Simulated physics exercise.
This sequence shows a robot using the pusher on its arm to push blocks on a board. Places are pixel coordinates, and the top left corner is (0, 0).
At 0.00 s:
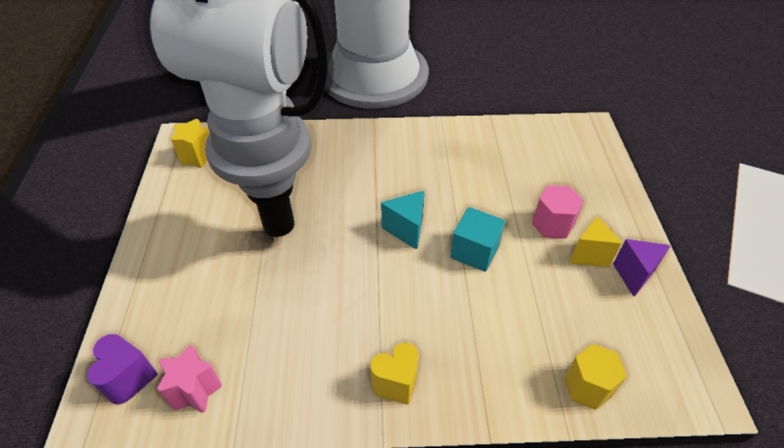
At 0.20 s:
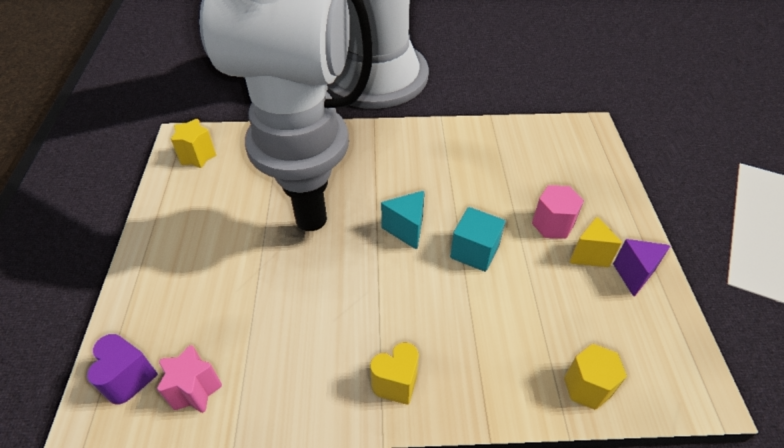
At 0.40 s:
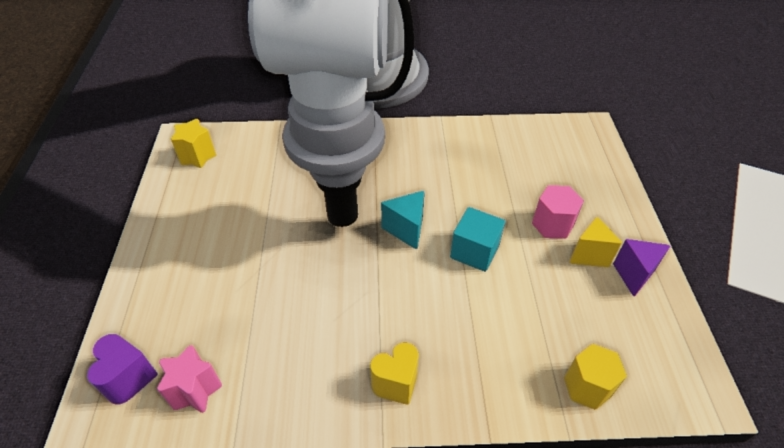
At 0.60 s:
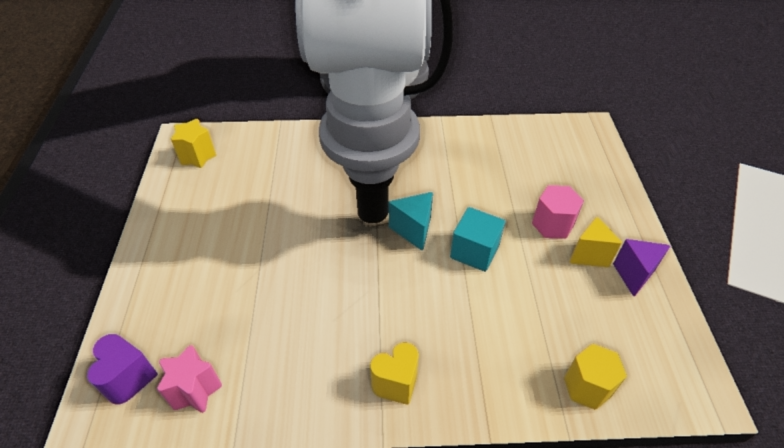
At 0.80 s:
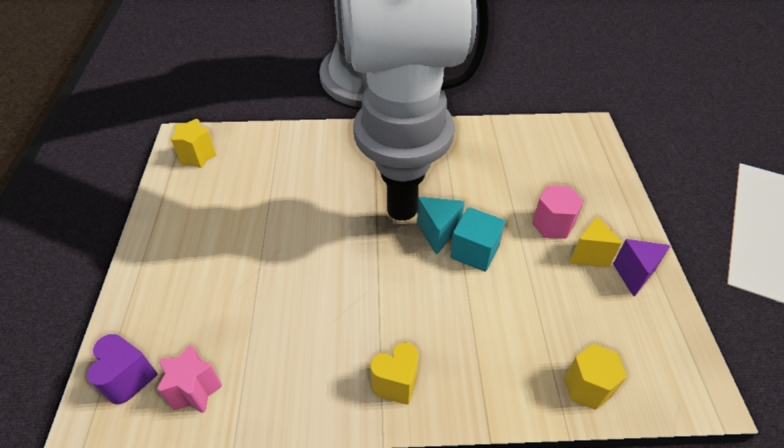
On a wooden board, a robot arm sliding its black pusher right and nudging a turquoise triangular block against a turquoise four-sided block.
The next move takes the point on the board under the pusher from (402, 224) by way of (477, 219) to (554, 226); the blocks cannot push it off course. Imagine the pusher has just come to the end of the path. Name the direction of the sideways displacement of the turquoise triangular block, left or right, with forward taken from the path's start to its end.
Out to the right.
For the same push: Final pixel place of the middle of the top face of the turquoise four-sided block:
Somewhere near (498, 233).
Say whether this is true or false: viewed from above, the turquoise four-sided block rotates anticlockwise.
Answer: False.
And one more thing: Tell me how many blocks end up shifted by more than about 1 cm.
I foresee three or more blocks being moved.
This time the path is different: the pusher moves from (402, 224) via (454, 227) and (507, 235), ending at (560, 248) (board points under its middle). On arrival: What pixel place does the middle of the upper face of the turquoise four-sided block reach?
I'd say the turquoise four-sided block ends with its top centre at (506, 238).
What follows on the original path. One third of the way, pusher at (455, 205); turquoise triangular block at (485, 203), turned 40° clockwise; turquoise four-sided block at (493, 230), turned 45° clockwise.
Two thirds of the way, pusher at (506, 205); turquoise triangular block at (533, 210), turned 70° clockwise; turquoise four-sided block at (498, 232), turned 65° clockwise.
At the end, pusher at (559, 211); turquoise triangular block at (562, 226), turned 100° clockwise; turquoise four-sided block at (498, 233), turned 70° clockwise; pink hexagon at (599, 205), turned 30° anticlockwise; yellow triangular block at (604, 233), turned 25° clockwise.
